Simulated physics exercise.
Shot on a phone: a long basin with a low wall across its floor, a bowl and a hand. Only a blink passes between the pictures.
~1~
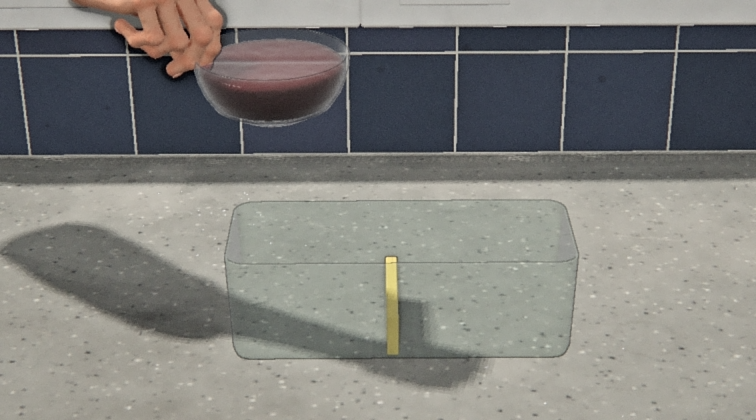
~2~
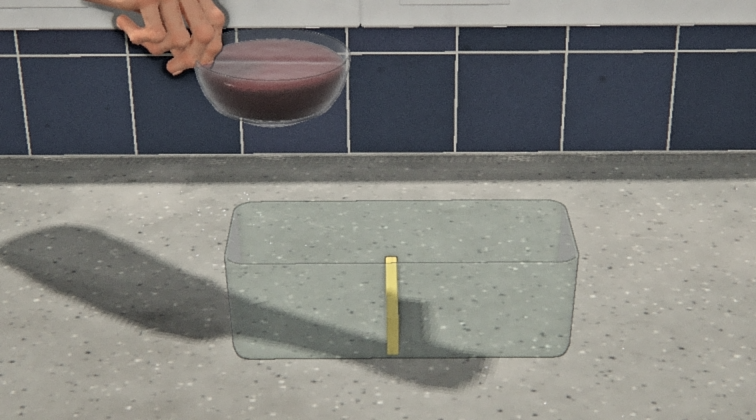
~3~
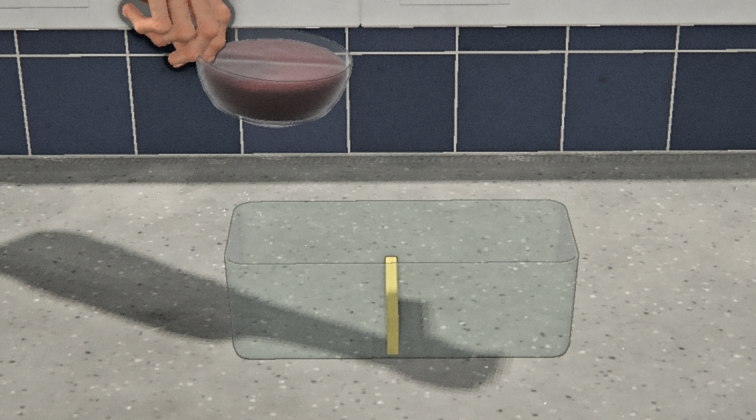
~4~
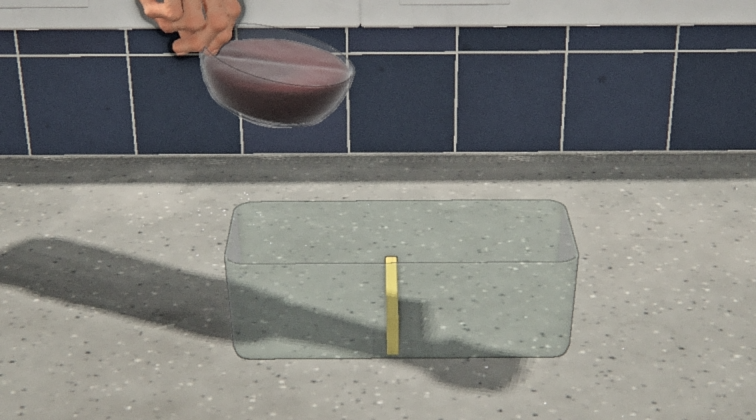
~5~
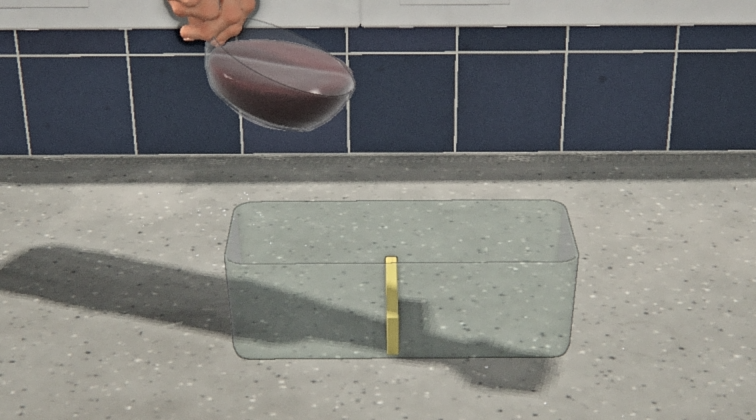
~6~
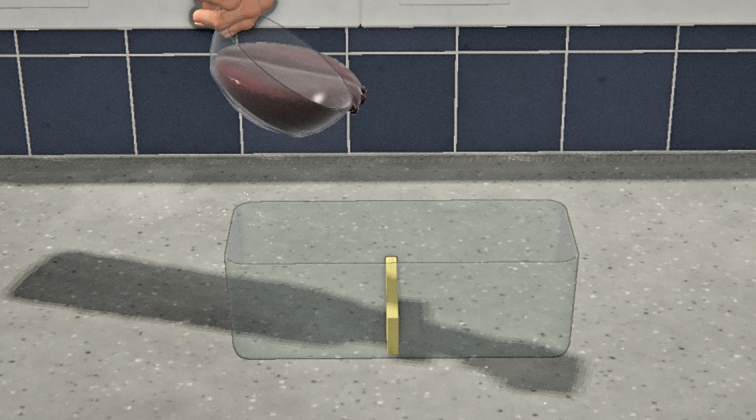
A hand tilting a clear bowl of dark red liquid steadily to the right above a long transparent basin with a low yellow divider.
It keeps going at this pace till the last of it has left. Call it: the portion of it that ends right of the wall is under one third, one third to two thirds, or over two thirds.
One third to two thirds.
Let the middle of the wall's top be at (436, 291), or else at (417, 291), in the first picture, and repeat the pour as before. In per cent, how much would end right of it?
First try: Roughly 15 per cent; second try: 35 per cent.
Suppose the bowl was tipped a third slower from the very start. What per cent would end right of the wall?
Something like 70 percent.
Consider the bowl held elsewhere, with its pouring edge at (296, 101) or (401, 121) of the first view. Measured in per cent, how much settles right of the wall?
Roughly 15 per cent, then roughly 80 per cent.
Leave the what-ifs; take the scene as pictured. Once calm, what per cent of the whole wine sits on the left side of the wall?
It comes to 40 per cent or so.
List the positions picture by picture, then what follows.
In the first picture, it leans 0°; its right rim is at (348, 55); the wine meets the walls at (198, 61) and (345, 60); the long basin's rim runs from (230, 234) to (571, 231); the wall's top is at (392, 288).
In the second picture, it leans 2°; its right rim is at (349, 57); the wine meets the walls at (199, 60) and (346, 61).
In the third picture, it leans 6°; its right rim is at (351, 63); the wine meets the walls at (200, 58) and (347, 65).
In the fourth picture, it leans 14°; its right rim is at (353, 73); the wine meets the walls at (204, 54) and (351, 68).
In the fifth picture, it leans 24°; its right rim is at (353, 87); the wine meets the walls at (210, 53) and (351, 77); 3 per cent is over the edge.
In the sixth picture, it leans 36°; its right rim is at (351, 102); the wine meets the walls at (214, 56) and (332, 80); 9 per cent is over the edge.
A moment on, the bowl is tipped right over and 5 per cent is still to pour, 4 is left of the wall and 41 right of it.
Next, the bowl is tipped right over and 0 per cent is still to pour, 33 is left of the wall and 61 right of it.
Then the bowl is tipped right over and 0 per cent is still to pour, 37 is left of the wall and 57 right of it.
Later the bowl is tipped right over and 0 per cent is still to pour, 39 is left of the wall and 58 right of it.
Finally, 39 per cent lies left of the wall, 58 right of it and 3 outside.
